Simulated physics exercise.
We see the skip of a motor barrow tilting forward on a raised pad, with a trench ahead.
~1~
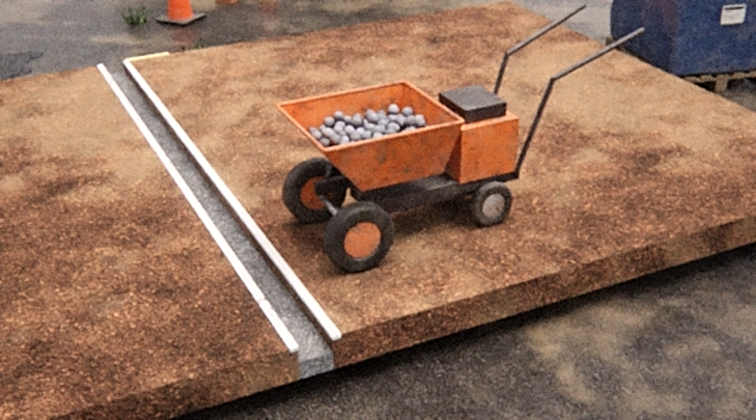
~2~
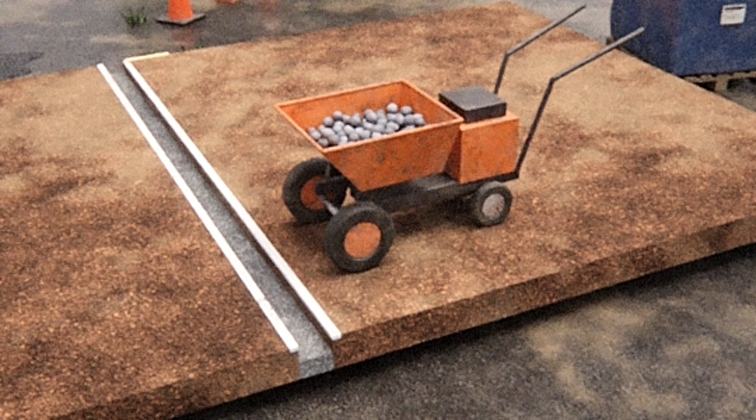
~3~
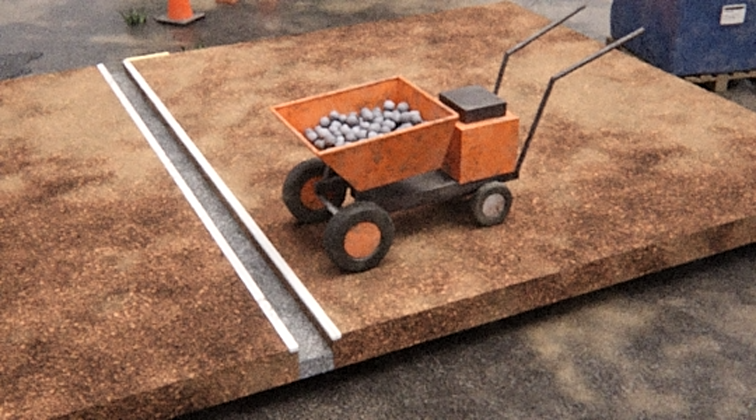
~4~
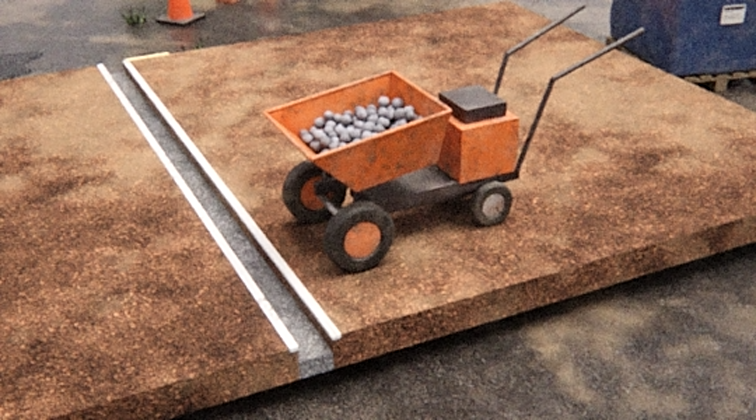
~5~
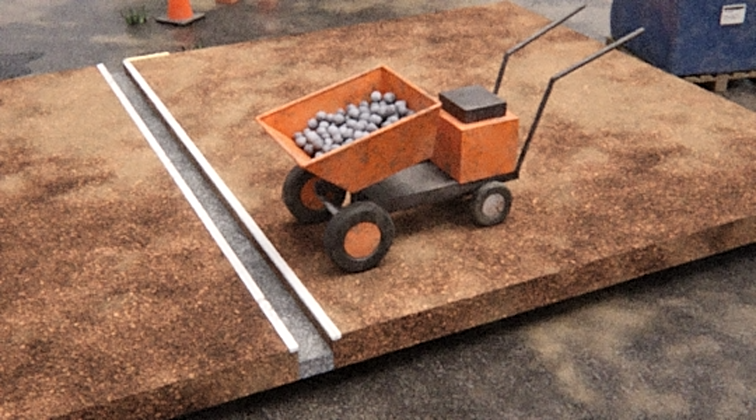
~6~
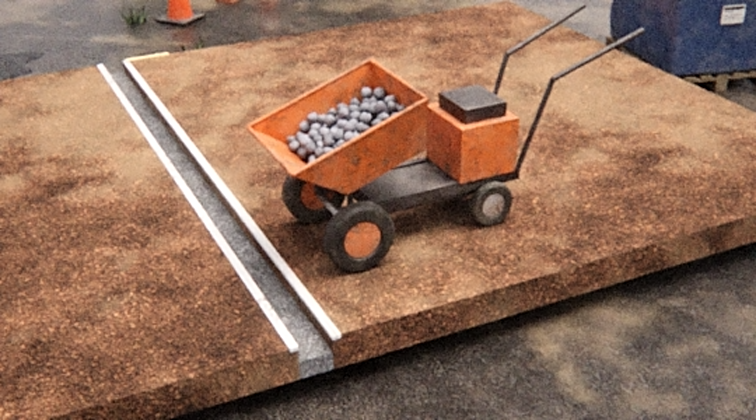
On a raised brown pad beside a narrow trench edged in white, an orange motor barrow stands with its skip level, holding round grey cobbles. The skip begins to tilt forward to the left, slightly at first, then clearly, its rear rising away from the engine box while the wheels stay still.
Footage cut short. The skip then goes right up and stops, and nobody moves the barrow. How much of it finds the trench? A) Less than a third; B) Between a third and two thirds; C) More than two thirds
The answer is A.
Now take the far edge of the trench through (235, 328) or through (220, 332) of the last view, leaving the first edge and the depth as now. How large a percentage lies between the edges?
Around 60 percent first, around 70 percent second.
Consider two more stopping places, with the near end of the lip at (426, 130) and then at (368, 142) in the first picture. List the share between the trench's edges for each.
That works out to 30 per cent for the first position and 50 per cent for the second.
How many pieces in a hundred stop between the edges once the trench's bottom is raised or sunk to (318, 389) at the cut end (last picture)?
Estimate: Approx. 0 per cent.
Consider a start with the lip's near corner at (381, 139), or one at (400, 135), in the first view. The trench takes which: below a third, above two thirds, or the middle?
For the first position, in the middle band; for the second, one to two thirds.
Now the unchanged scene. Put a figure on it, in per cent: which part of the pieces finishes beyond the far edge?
That share is about 85 percent.
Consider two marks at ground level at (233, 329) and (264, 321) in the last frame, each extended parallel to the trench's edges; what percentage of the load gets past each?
50 % and 80 %, in that order.
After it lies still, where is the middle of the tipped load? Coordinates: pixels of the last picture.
I'd put the middle somewhere around (187, 274).
Just after the last frame, skip tipped steeply; every one in the skip.
A moment on, skip tipped right over; the larger part in the skip; roughly a quarter beyond it; just a few falling.
Further on, skip tipped right over; roughly a quarter in the skip; the larger part beyond it.
When it is over, skip tipped right over; roughly a quarter in the skip; not one in or heaped over the trench; the larger part beyond it.
